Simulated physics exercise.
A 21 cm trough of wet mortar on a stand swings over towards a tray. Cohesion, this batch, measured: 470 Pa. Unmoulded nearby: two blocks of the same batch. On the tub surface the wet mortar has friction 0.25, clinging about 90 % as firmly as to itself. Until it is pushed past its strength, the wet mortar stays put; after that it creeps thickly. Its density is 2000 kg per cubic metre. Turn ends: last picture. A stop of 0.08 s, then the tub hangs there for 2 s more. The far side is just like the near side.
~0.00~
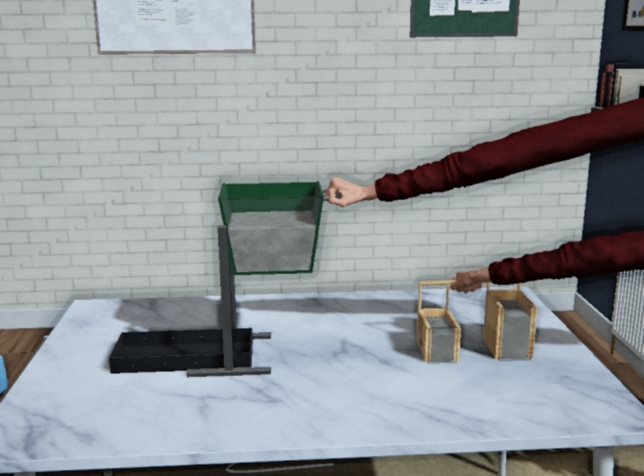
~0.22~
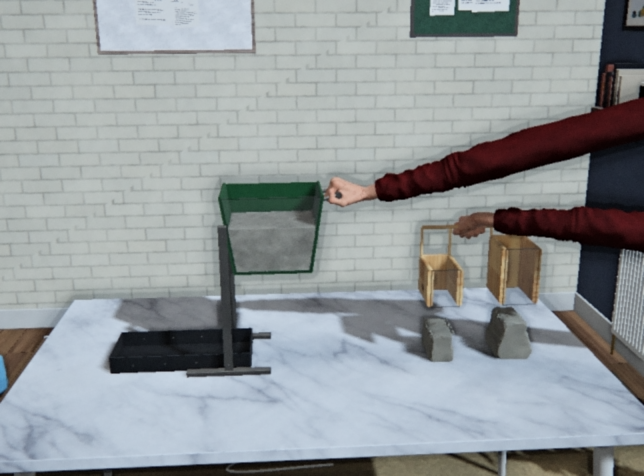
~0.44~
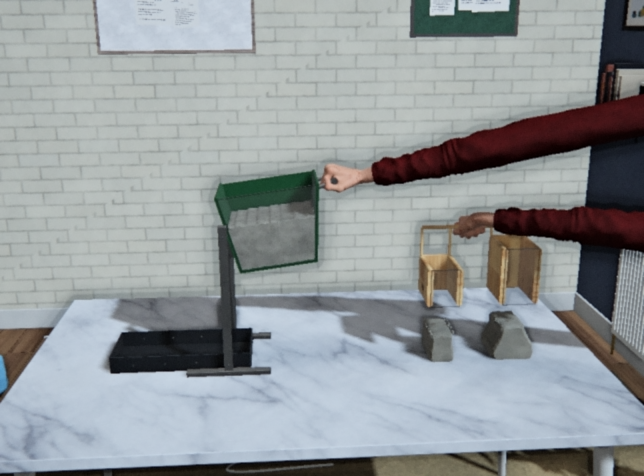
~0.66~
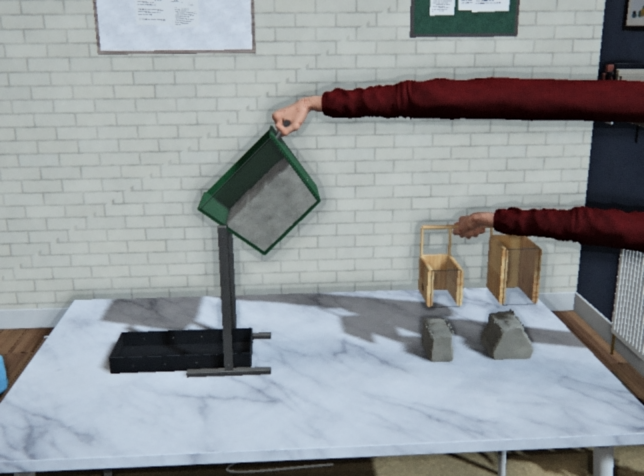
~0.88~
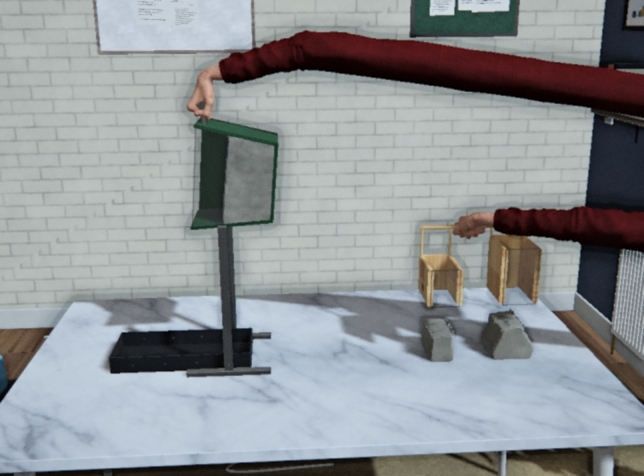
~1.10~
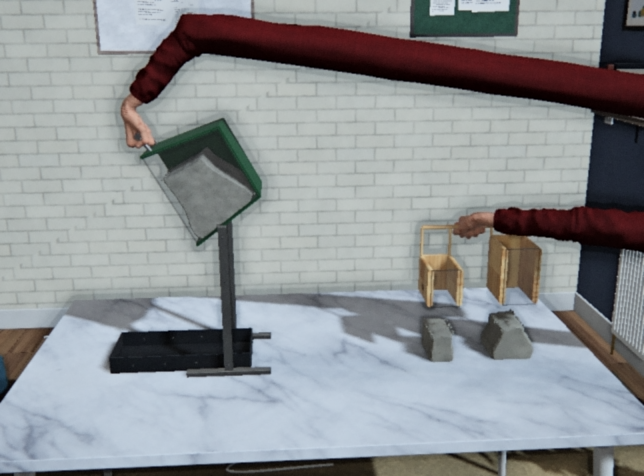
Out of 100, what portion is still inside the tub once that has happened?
I would say roughly 0 per cent remains in the tub.
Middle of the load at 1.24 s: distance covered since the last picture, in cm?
Around 16 cm.
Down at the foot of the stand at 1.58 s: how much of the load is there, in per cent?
100 %.
After 1.24 s, the tub is at 119 degrees and holds 29 %.
After 1.41 s, the tub is at 119 degrees and holds 0 %.
After 1.58 s, the tub is at 119 degrees and holds 0 %.
After 1.75 s, the tub is at 119 degrees and holds 0 %.
After 3.10 s, at the end, the tub is at 119 degrees and holds 0 %.
